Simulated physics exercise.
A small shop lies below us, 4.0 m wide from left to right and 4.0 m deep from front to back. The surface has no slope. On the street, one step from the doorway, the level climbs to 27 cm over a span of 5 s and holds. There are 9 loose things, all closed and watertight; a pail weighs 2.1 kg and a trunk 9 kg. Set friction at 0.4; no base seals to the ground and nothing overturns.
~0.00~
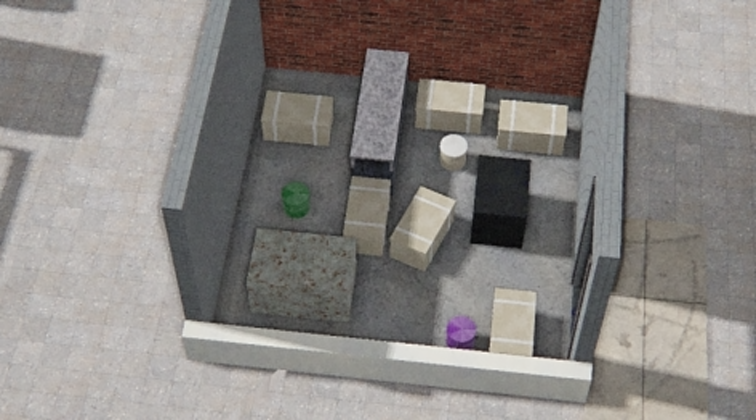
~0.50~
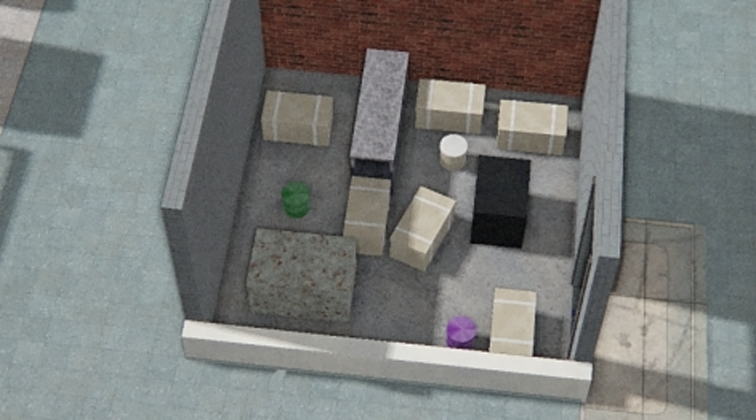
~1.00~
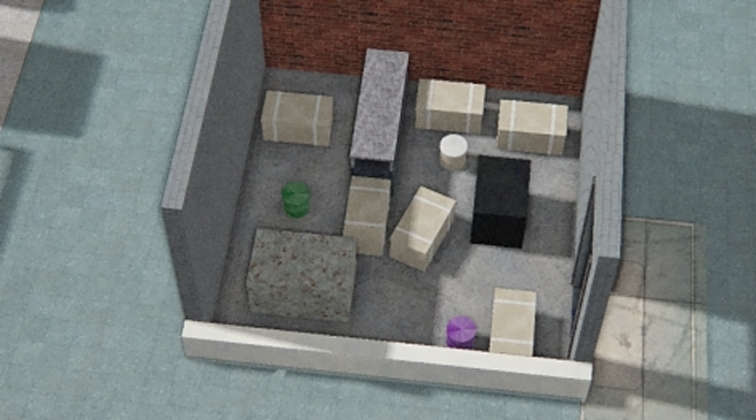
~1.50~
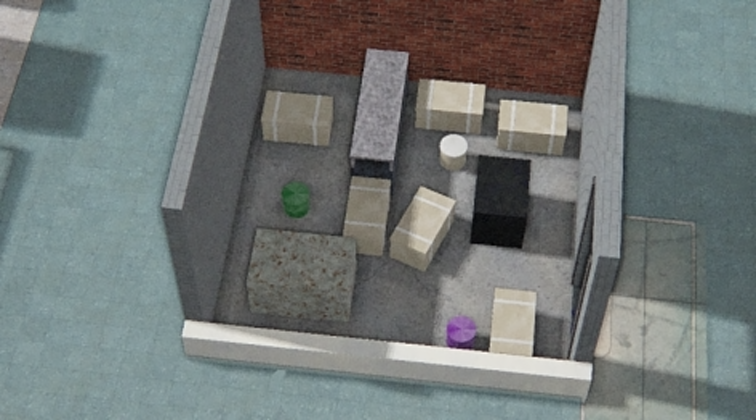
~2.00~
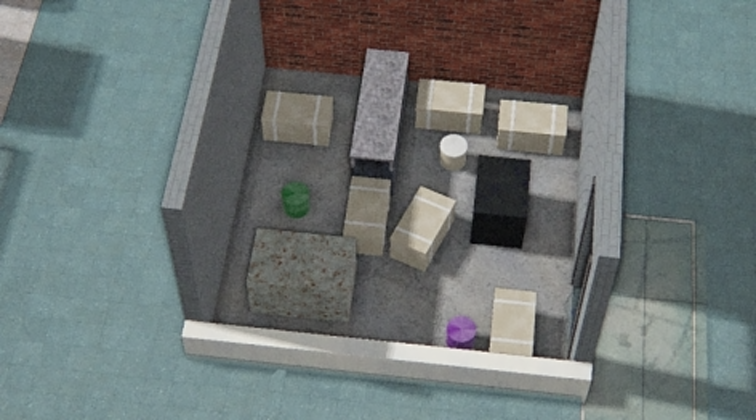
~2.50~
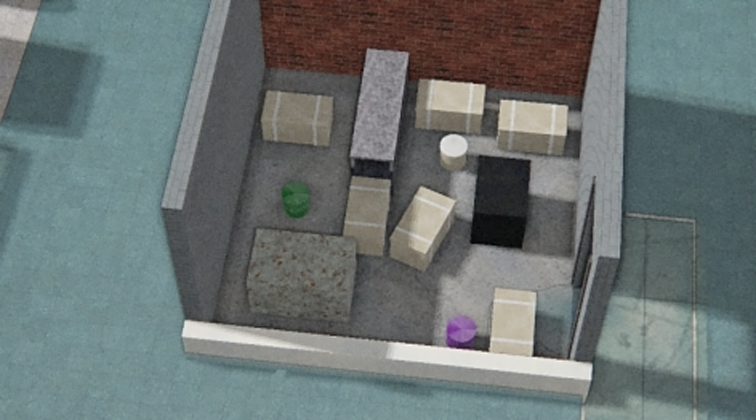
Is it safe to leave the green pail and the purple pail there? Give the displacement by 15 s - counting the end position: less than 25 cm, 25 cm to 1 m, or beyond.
By the end, the green pail has gone a long way and the purple pail has gone a long way.
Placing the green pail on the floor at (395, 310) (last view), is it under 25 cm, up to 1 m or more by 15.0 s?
What happens is it gets pushed a long way.
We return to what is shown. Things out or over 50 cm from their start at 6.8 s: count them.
Answer: 5.
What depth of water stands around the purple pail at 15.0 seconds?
15 cm or so.
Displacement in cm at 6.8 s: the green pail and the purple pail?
Shifts by then: Around 60 and 250 cm.
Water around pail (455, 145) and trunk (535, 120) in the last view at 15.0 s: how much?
I'd estimate 9 cm for the first and 9 cm for the second.
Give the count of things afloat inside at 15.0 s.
Tally: 9 of them.
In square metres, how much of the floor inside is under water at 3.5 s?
Near 2.5 m2 in all.
After 3.5 s the green pail is near (295, 193), 0.0 m from its start, aground; the purple pail is near (449, 332), 0.1 m from its start, aground; 0 afloat.
After 6.8 s the green pail is near (254, 165), 0.6 m from its start, afloat; the purple pail is near (242, 257), 2.6 m from its start, afloat; 5 afloat.
After 11.0 s the green pail is near (289, 58), 1.9 m from its start, afloat; the purple pail is near (266, 206), 2.7 m from its start, afloat; 9 afloat.
After 15.0 s the green pail is near (289, 57), 1.9 m from its start, afloat; the purple pail is near (314, 214), 2.1 m from its start, afloat; 9 afloat.
